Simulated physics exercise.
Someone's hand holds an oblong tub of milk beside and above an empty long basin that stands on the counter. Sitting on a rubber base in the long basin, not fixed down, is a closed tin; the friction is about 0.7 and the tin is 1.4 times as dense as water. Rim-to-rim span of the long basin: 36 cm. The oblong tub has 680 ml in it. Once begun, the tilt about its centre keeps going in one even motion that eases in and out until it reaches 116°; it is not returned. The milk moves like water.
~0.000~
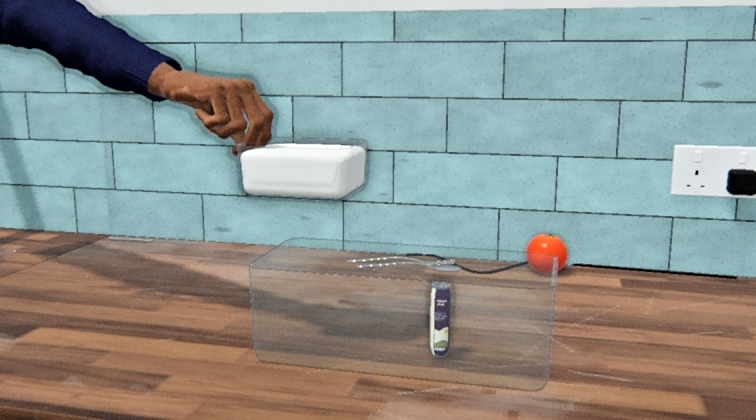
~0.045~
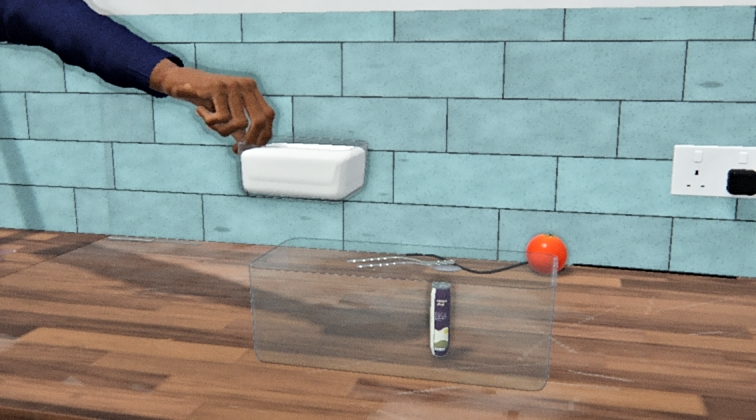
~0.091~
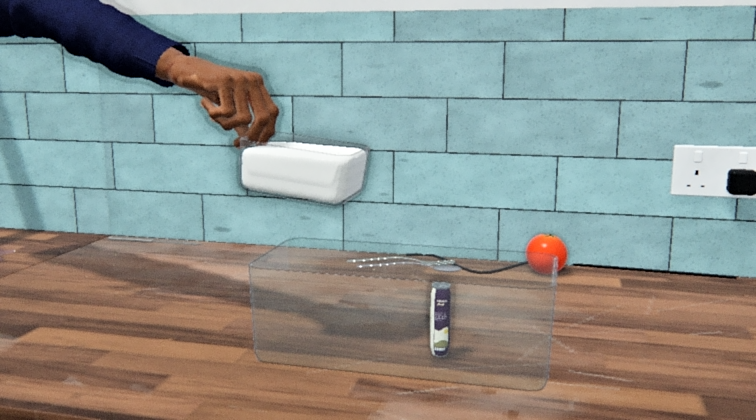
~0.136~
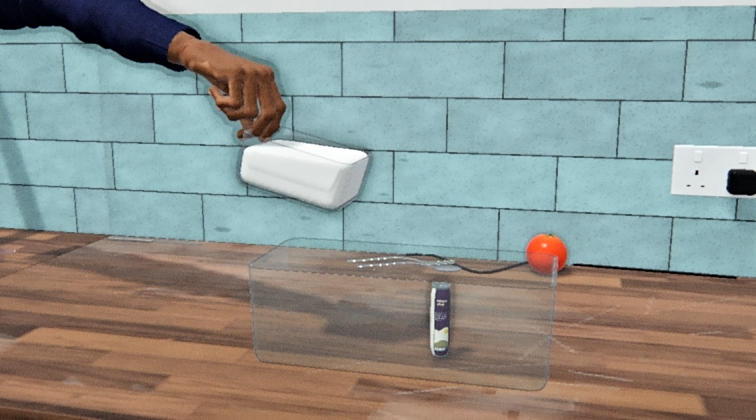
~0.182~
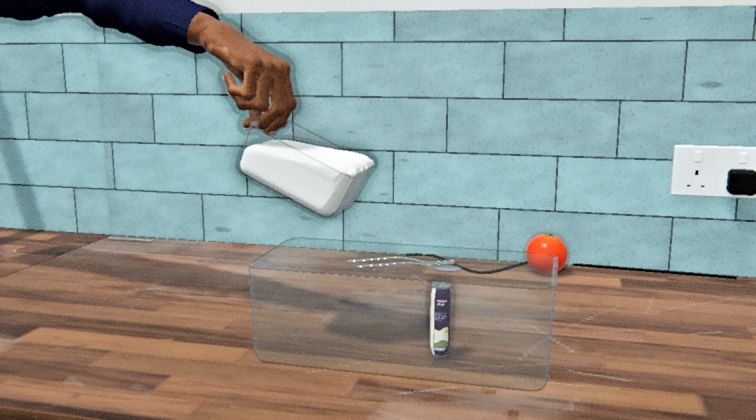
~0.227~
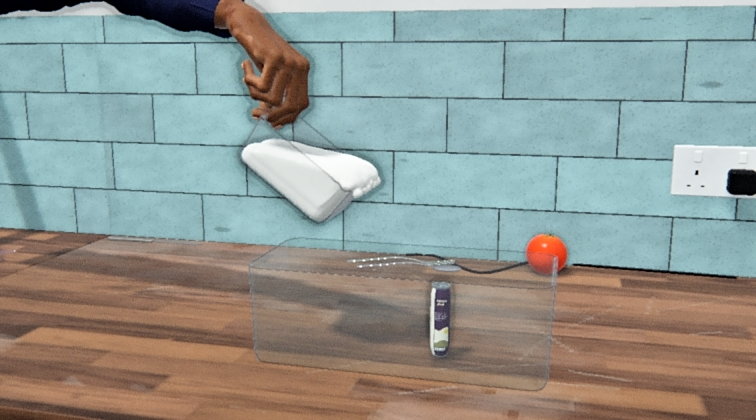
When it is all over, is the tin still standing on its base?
Watch, it's going to hold out.
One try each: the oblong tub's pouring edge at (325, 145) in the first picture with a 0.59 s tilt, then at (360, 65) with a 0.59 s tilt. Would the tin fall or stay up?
In the first try it remains standing; in the second it comes down.
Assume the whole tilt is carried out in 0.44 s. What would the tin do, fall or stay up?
Outcome - the tin stays erect.
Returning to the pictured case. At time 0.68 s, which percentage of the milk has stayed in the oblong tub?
I'd estimate some 0 per cent.
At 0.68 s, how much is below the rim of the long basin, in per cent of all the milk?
That comes to about 96 percent.
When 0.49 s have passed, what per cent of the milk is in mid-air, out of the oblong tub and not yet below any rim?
Around 22 in a hundred.
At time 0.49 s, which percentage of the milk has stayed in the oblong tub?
Fraction remaining: Approx. 7 per cent.
Then, 0.49 s in, the tilt is 107° and 7 per cent is still to pour; the tin stands where it began.
Then, 0.68 s in, the tilt is 116° and 0 per cent is still to pour; the tin stands where it began.
Then, 0.87 s in, the tilt is 116° and 0 per cent is still to pour; the tin stands where it began.
Then, 1.09 s in, the tilt is 116° and 0 per cent is still to pour; the tin stands where it began.
Finally, the tin stands where it began.
